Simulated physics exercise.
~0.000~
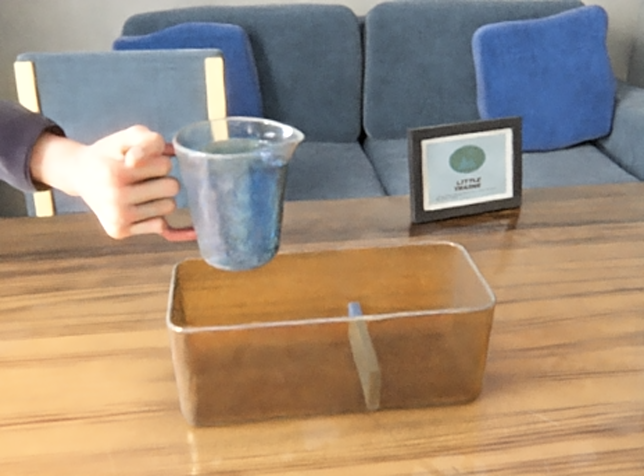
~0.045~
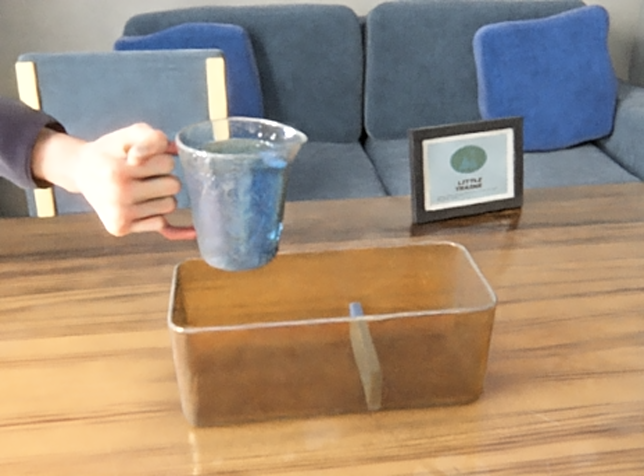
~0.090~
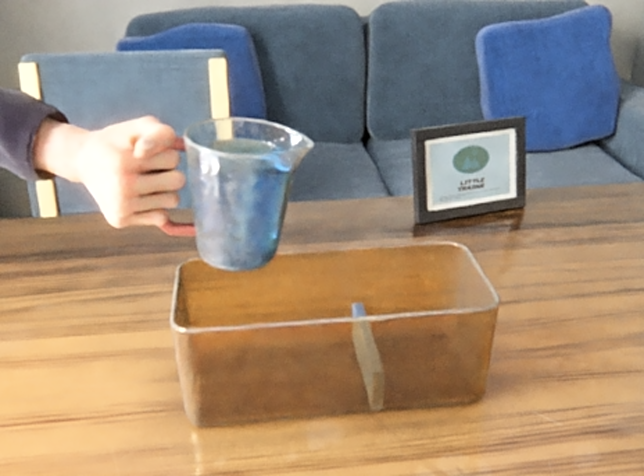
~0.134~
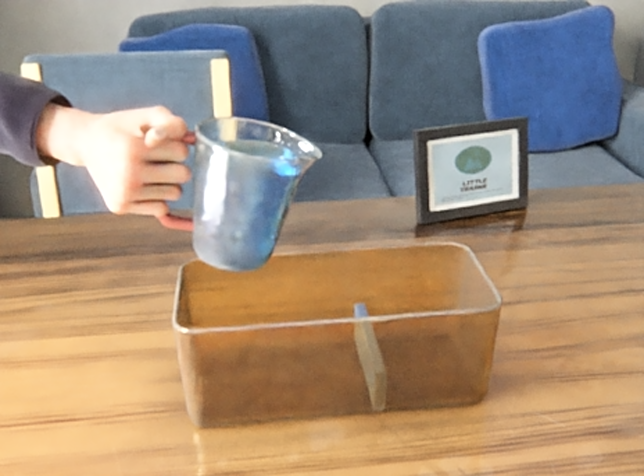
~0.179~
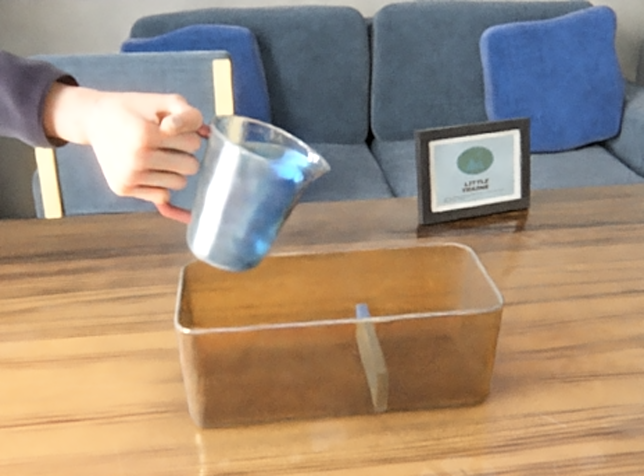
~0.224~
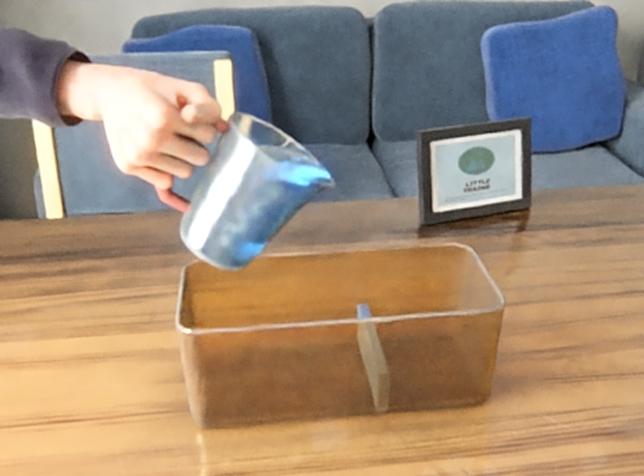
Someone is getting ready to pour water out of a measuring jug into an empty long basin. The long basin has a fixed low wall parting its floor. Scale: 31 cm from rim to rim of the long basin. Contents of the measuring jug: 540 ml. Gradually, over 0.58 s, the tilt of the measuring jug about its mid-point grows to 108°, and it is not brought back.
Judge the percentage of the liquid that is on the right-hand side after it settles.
My estimate is 29 %.
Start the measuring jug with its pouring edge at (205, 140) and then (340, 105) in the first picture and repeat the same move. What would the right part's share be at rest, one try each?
5 in a hundred, followed by 90 in a hundred.
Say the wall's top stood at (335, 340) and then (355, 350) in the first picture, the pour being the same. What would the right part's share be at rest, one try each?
Around 80 and 55 percent, in that order.
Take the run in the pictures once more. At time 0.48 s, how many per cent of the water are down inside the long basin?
Close to 34 in a hundred.
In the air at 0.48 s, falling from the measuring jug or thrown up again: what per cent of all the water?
About 18 per cent.
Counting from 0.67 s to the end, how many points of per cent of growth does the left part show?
Close to 14% of the whole.
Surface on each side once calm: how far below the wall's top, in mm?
About 32 mm left, about 36 mm right.
By 0.48 s the tilt is 100° and 48 per cent is still to pour, 11 is left of the wall and 22 right of it.
By 0.67 s the tilt is 108° and 8 per cent is still to pour, 56 is left of the wall and 28 right of it.
By 0.87 s the tilt is 108° and 0 per cent is still to pour, 68 is left of the wall and 29 right of it.
By 1.08 s the tilt is 108° and 0 per cent is still to pour, 69 is left of the wall and 29 right of it.
At rest 69 per cent lies left of the wall, 29 right of it and 2 outside.
